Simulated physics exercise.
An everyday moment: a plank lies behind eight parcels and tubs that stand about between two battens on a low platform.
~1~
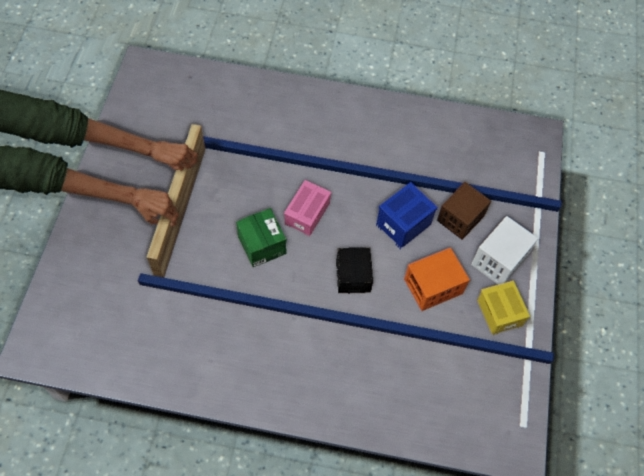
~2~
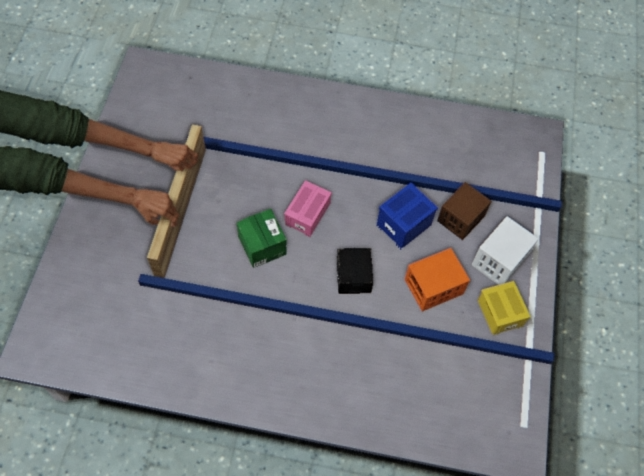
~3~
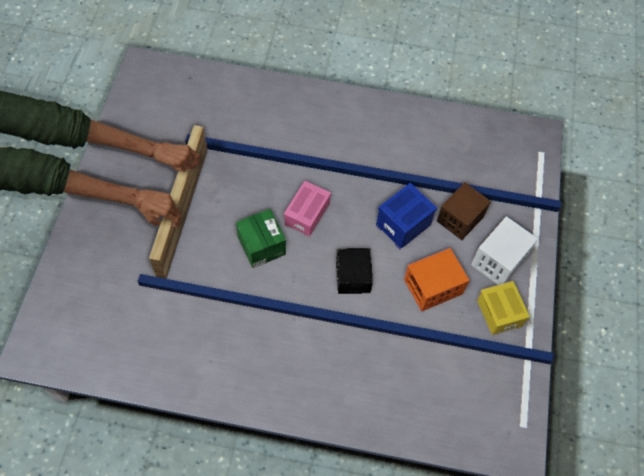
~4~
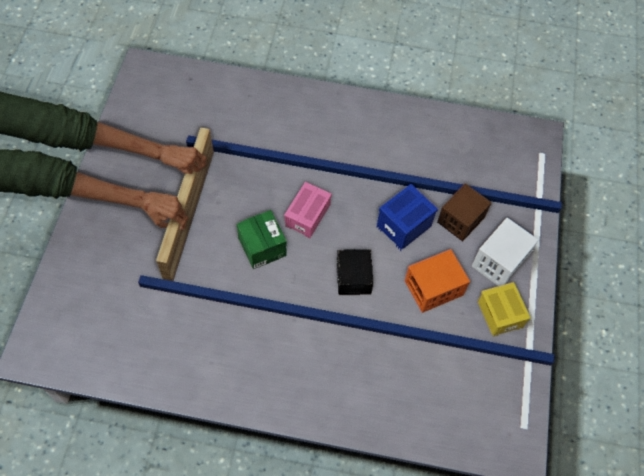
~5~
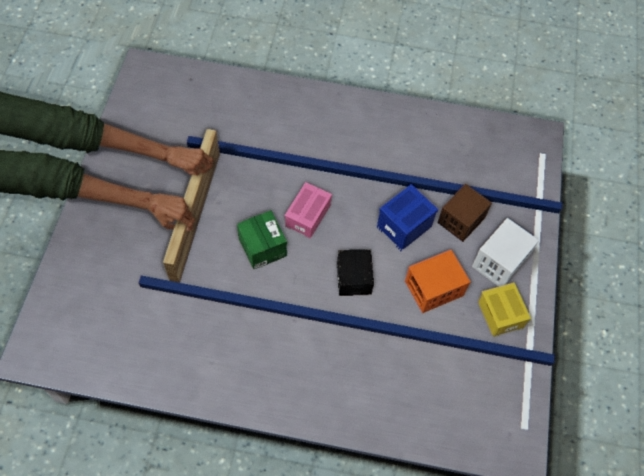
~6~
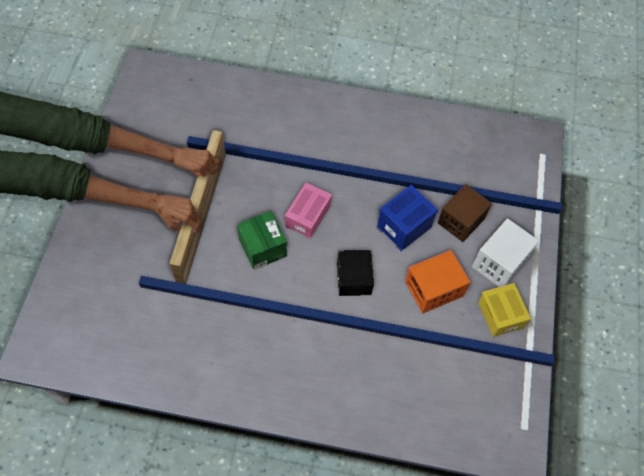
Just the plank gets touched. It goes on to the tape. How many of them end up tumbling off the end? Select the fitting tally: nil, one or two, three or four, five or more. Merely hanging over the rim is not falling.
Tally: Five or more.
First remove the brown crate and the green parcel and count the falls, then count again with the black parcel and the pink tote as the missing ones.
Counts - first: 4, second: 5.
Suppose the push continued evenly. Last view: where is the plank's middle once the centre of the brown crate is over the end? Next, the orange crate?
(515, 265) and (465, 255), roughly.
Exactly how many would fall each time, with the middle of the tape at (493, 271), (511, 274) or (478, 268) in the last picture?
Try by try, 3, 5 and 3.
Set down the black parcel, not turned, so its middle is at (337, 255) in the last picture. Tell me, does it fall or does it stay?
Outcome for the black parcel: It drops.
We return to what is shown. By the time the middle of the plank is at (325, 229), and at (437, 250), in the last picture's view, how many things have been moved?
The first count is 3, and then it's 8.
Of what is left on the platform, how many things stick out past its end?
It's 2.
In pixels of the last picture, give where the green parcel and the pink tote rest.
Final pixels, roughly: (556, 307) for the first, (554, 256) for the other.
Early on, none off yet; yellow tote at rest near (503, 311); white crate at rest near (505, 254); brown crate at rest near (464, 213).
A while later, none off yet; yellow tote travelled about its own width near (548, 329); white crate travelled a little near (517, 254); brown crate travelled a little near (479, 212).
Finally, the number that fall off is five or more; lost, black parcel, blue tote, orange crate, brown crate, white crate and yellow tote.
